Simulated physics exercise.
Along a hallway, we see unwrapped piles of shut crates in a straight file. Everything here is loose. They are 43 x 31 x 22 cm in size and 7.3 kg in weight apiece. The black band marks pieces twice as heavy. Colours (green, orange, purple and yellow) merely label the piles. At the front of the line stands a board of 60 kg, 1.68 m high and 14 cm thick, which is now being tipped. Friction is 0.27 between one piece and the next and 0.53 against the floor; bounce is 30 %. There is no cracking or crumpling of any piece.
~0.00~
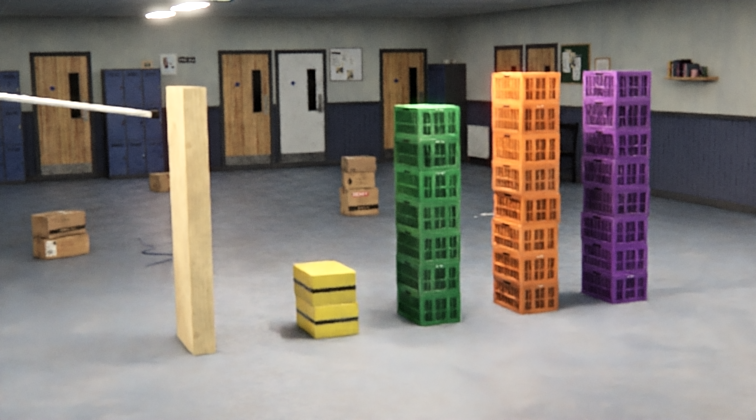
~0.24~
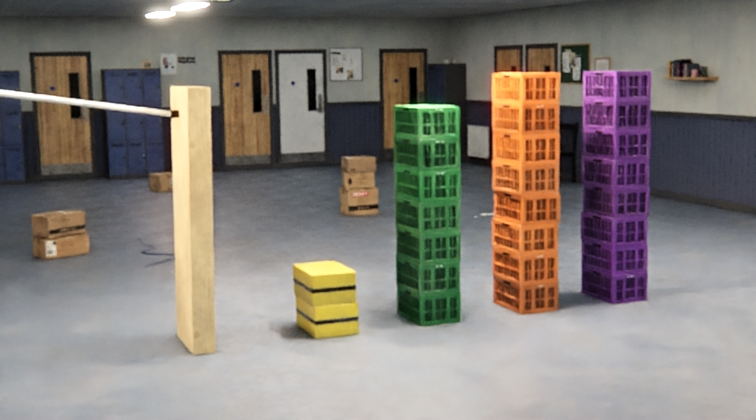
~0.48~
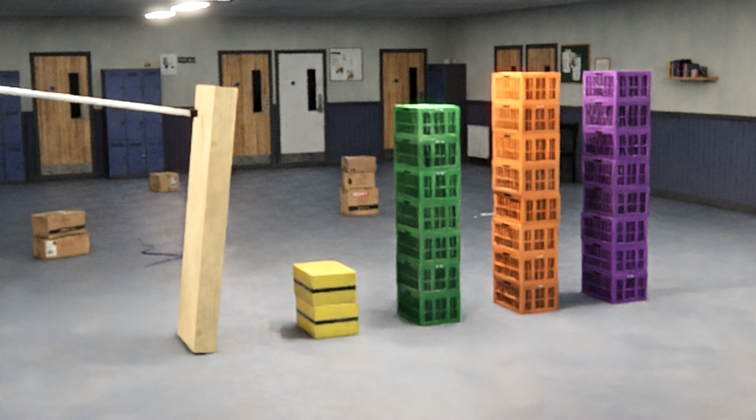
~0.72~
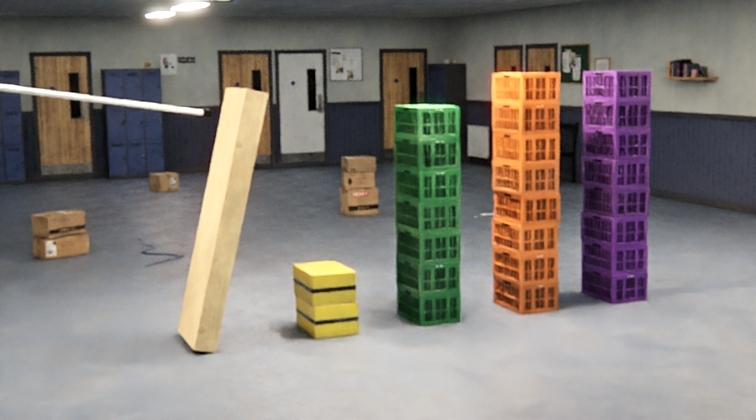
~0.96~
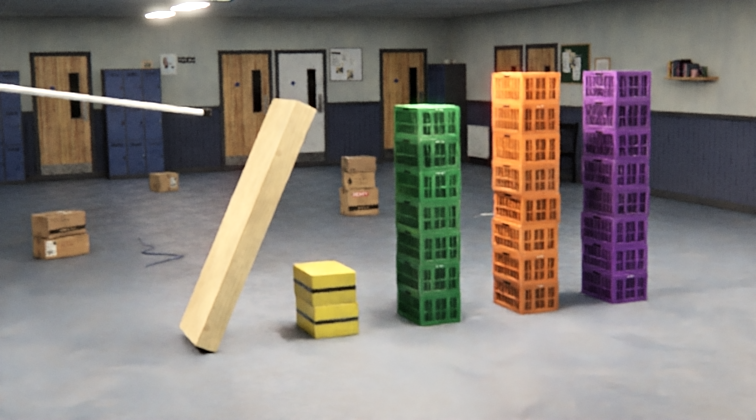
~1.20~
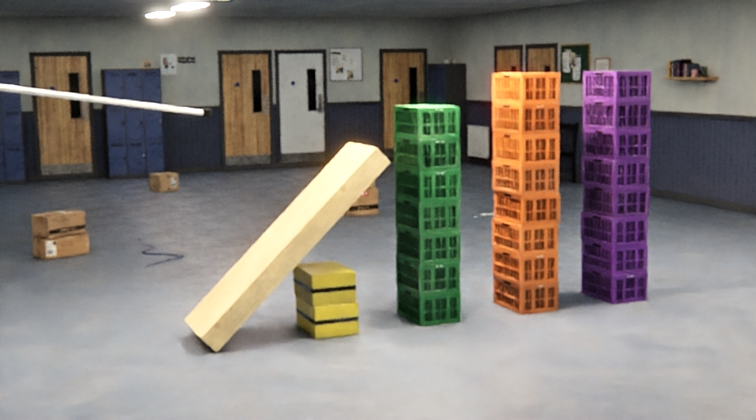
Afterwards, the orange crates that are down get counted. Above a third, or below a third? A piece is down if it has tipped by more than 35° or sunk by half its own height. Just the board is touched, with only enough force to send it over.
Below.
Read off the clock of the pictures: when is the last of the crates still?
At around 2.5 s.
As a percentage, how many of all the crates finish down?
Around 0 per cent, I'd say.
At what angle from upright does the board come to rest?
65°, roughly.
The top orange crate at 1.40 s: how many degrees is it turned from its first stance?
My estimate is close to 0°.
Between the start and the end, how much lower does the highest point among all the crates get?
The top ends up some 0 cm lower.
After 1.28 s, board 57° from upright; none of the 8 orange crates down (0 of 25 in all colours); top orange crate unmoved.
After 1.40 s, board 63° from upright; none of the 8 orange crates down (0 of 25 in all colours); top orange crate unmoved.
After 1.80 s, board 64° from upright; none of the 8 orange crates down (0 of 25 in all colours); top orange crate unmoved; top green crate shifted 18 mm.
At rest (2.7 s), board 67° from upright; none of the 8 orange crates down (0 of 25 in all colours); top orange crate unmoved; top yellow crate shifted 16 cm. That is 0 per cent. As the last picture would show them, middles, top orange crate near (526, 88), top yellow crate near (345, 281).
